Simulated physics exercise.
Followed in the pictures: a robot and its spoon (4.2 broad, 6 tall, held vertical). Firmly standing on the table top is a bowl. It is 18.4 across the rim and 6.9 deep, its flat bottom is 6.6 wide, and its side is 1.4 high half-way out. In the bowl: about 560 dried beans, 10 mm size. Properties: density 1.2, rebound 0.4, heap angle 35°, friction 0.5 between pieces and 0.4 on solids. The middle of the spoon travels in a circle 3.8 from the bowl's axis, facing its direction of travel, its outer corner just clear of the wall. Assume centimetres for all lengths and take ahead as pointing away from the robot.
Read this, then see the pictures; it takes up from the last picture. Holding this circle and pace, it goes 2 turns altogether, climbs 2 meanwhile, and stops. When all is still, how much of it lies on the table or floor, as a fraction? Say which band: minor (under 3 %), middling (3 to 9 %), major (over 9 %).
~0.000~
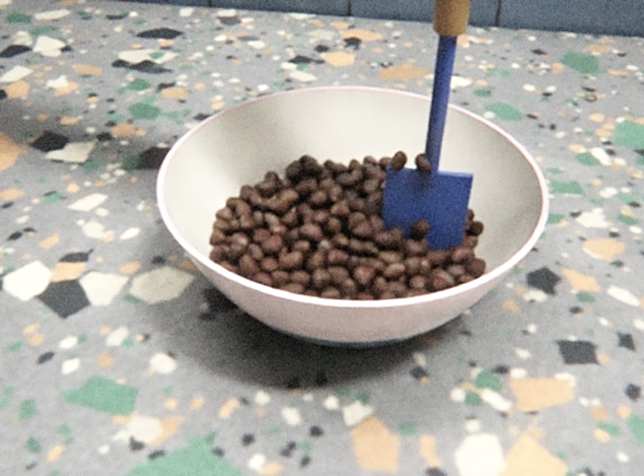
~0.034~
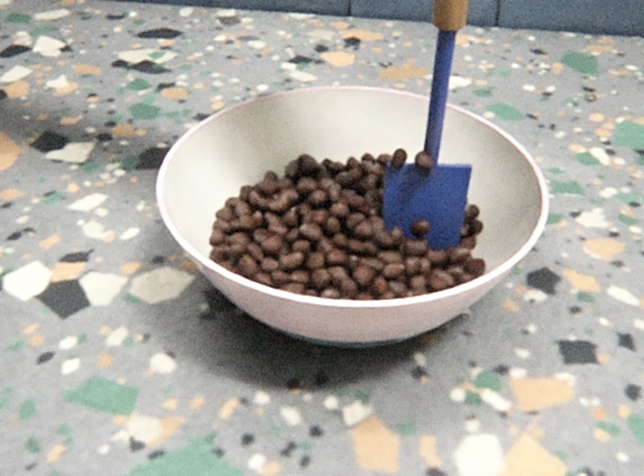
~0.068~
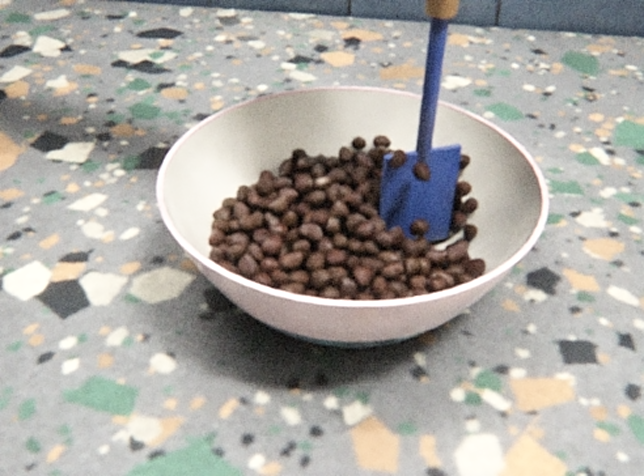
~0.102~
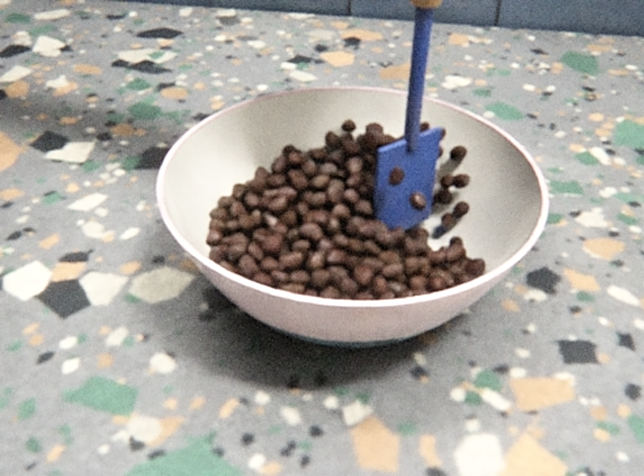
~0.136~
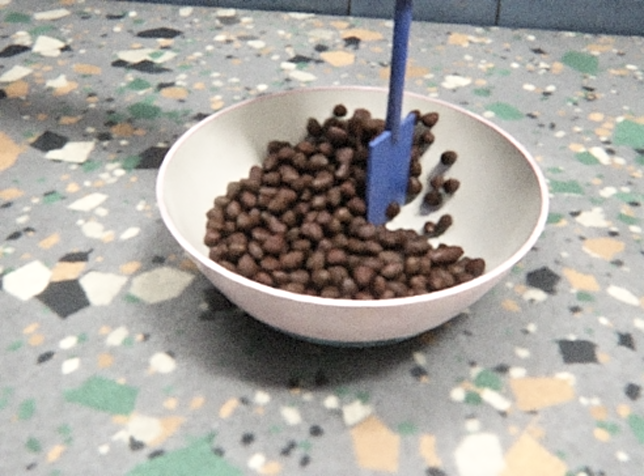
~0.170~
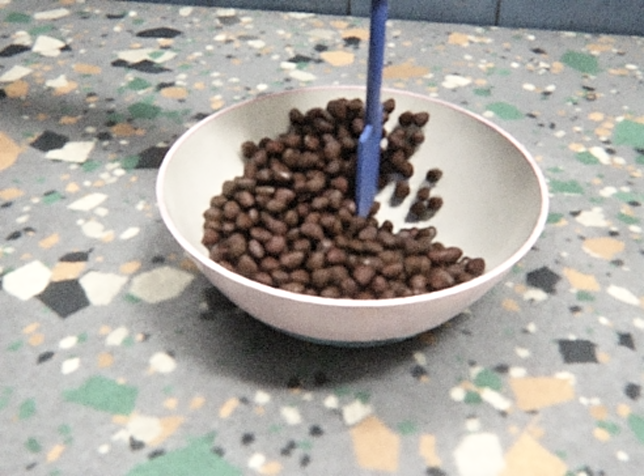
Band: Middling.
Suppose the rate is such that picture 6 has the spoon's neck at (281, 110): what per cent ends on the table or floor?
It works out to roughly 35 percent.
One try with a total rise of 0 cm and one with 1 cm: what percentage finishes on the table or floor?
I'd say some 10 per cent, and some 10 per cent.
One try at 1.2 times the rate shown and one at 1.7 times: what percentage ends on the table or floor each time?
Around 10 percent for the first try and 20 percent for the second.
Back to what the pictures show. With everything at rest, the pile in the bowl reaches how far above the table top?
About 7.5 cm.
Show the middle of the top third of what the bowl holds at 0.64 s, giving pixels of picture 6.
Near (458, 212).
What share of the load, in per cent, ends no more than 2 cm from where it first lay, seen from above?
Around 10 in a hundred, roughly.
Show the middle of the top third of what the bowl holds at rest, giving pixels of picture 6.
About (393, 206).
After 0.64 s, 332° round, highest piece 9 above the table; 538 in the bowl, 17 on the table or floor, 2 in flight or on the tool.
After 1.10 s, 224° round, highest piece 8 above the table; 527 in the bowl, 30 on the table or floor.
After 1.53 s, 0° round, highest piece 8 above the table; 525 in the bowl, 32 on the table or floor.
After 2.23 s, 0° round, highest piece 8 above the table; 525 in the bowl, 32 on the table or floor.
At rest, 525 in the bowl, 32 on the table or floor. That is 6 % on the table or floor.
